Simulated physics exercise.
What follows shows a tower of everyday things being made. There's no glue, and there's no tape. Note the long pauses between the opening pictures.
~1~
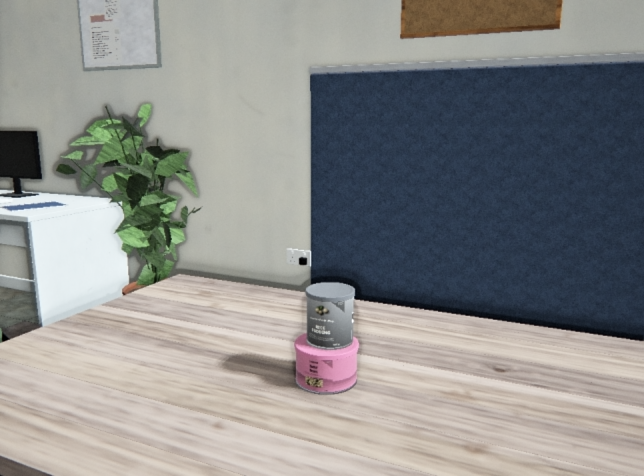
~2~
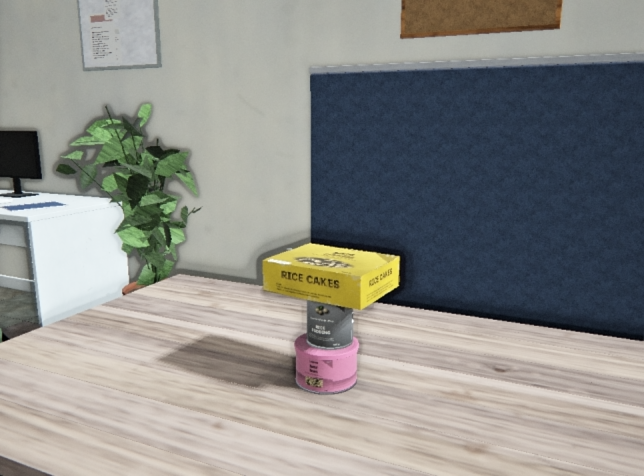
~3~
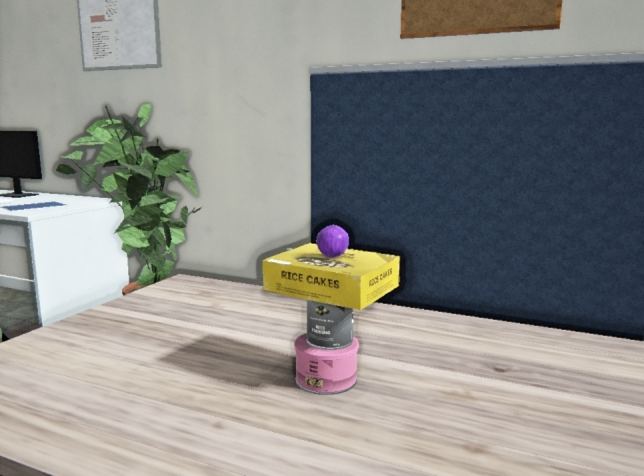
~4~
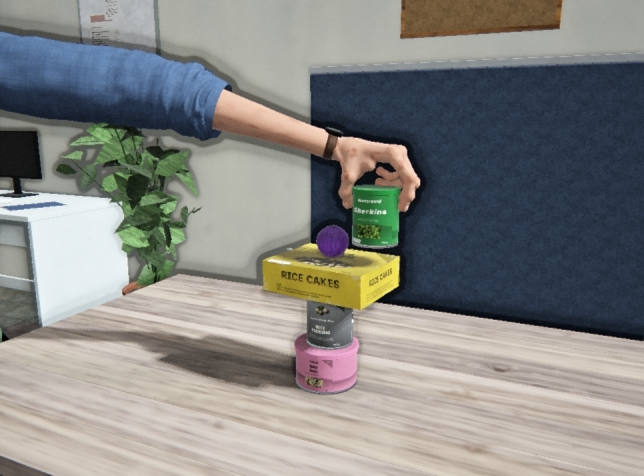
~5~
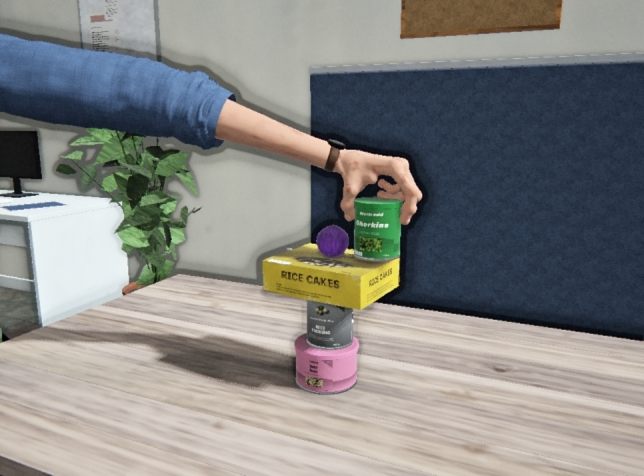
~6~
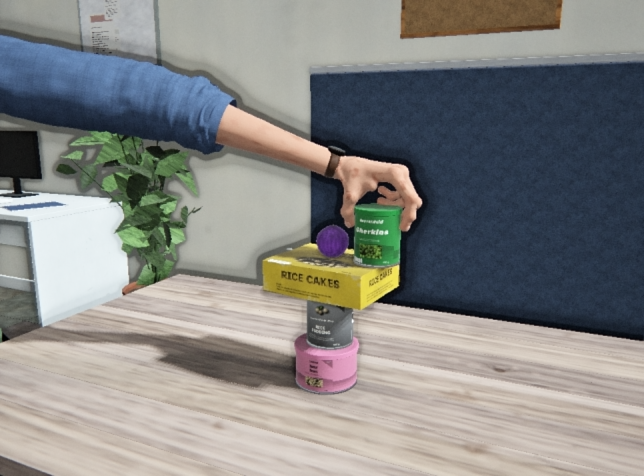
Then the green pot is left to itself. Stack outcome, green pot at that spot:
Stable.
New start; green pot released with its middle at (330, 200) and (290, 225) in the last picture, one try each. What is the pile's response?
In the first case the pile collapses, while in the second it remains standing.
Then, 0.30 s on from there, no change.
Then, 0.80 s on from there, green pot resting near (378, 236).
In the end, all 5 unmoved. At the end, from the last picture's camera, green pot near (378, 236). The pile keeps its balance.
